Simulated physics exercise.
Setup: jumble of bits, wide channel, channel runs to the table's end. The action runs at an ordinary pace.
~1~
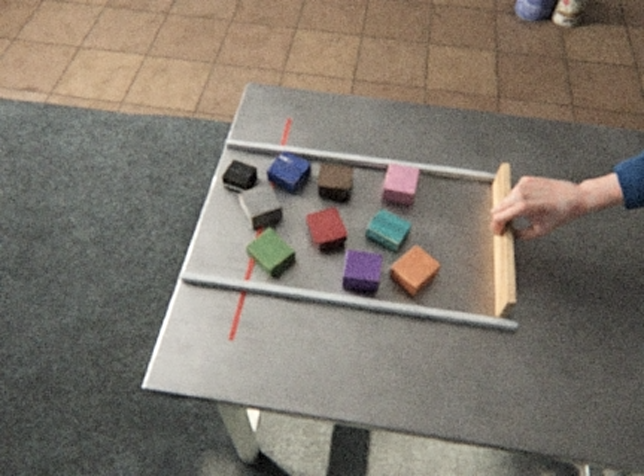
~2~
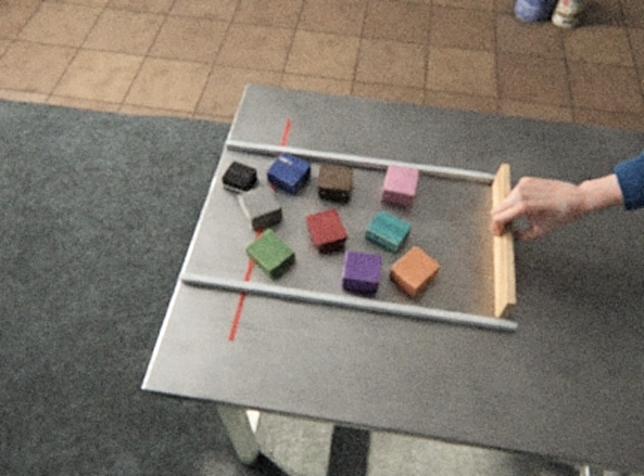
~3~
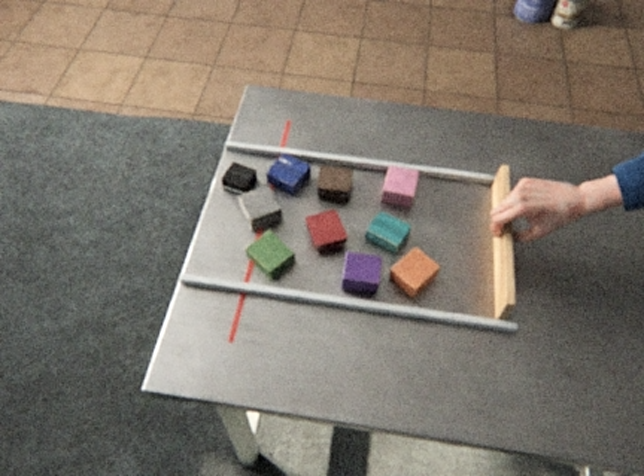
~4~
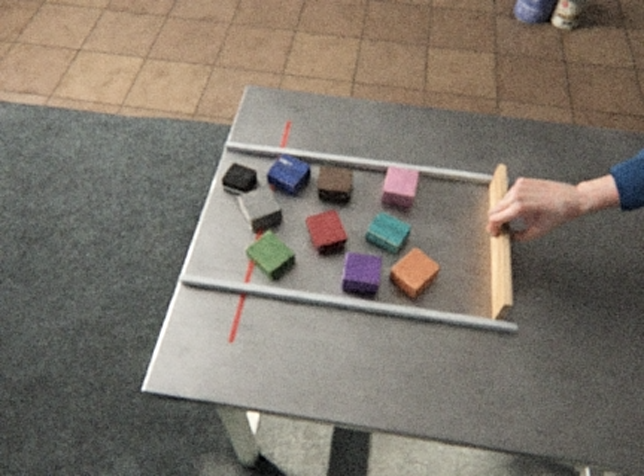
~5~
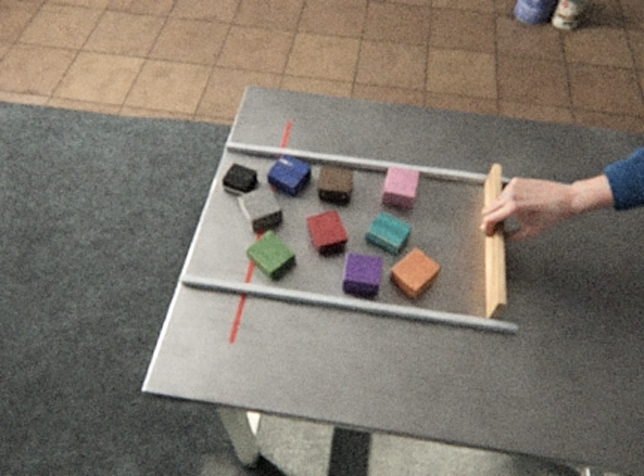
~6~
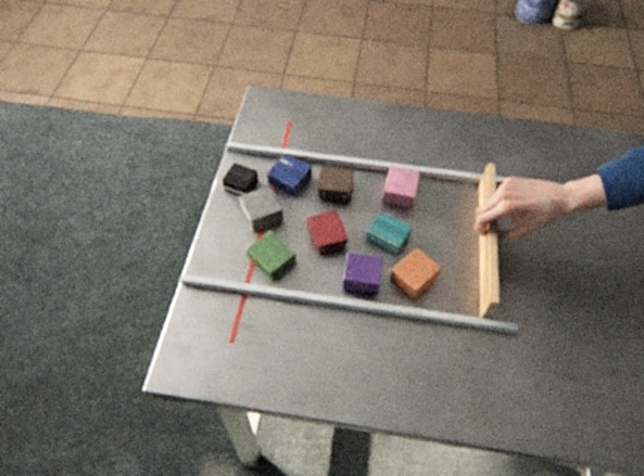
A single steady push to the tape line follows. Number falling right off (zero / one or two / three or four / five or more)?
Going by the pictures, three or four pieces get pushed right off.
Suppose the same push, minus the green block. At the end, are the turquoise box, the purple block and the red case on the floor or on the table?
Turquoise box still up; purple block still up; red case still up.
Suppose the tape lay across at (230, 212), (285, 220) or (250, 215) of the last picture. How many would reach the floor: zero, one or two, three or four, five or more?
Taking the places one by one, it comes to 5 or more; either one or two; more than four.
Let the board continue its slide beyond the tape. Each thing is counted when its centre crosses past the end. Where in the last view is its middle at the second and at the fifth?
Its middle is around (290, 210) and later (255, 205).
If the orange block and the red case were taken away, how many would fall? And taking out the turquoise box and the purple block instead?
That makes 2 fallen, then 2 fallen in the other try.
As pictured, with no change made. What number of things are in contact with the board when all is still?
3 in contact.
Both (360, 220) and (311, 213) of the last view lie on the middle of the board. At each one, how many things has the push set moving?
At the first place 8, at the second 10.
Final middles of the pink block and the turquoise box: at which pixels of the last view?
Final spots - pink block (261, 169), turquoise box (247, 215).
Soon after, none off yet; black box at rest near (241, 180); grey block at rest near (262, 209); blue box at rest near (290, 175).
Then, none off yet; black box moved a little near (227, 179); grey block moving near (259, 205); blue box moved about its own width near (260, 171).
At rest, the number that fall off is three or four; fallen, green block, blue box and black box.
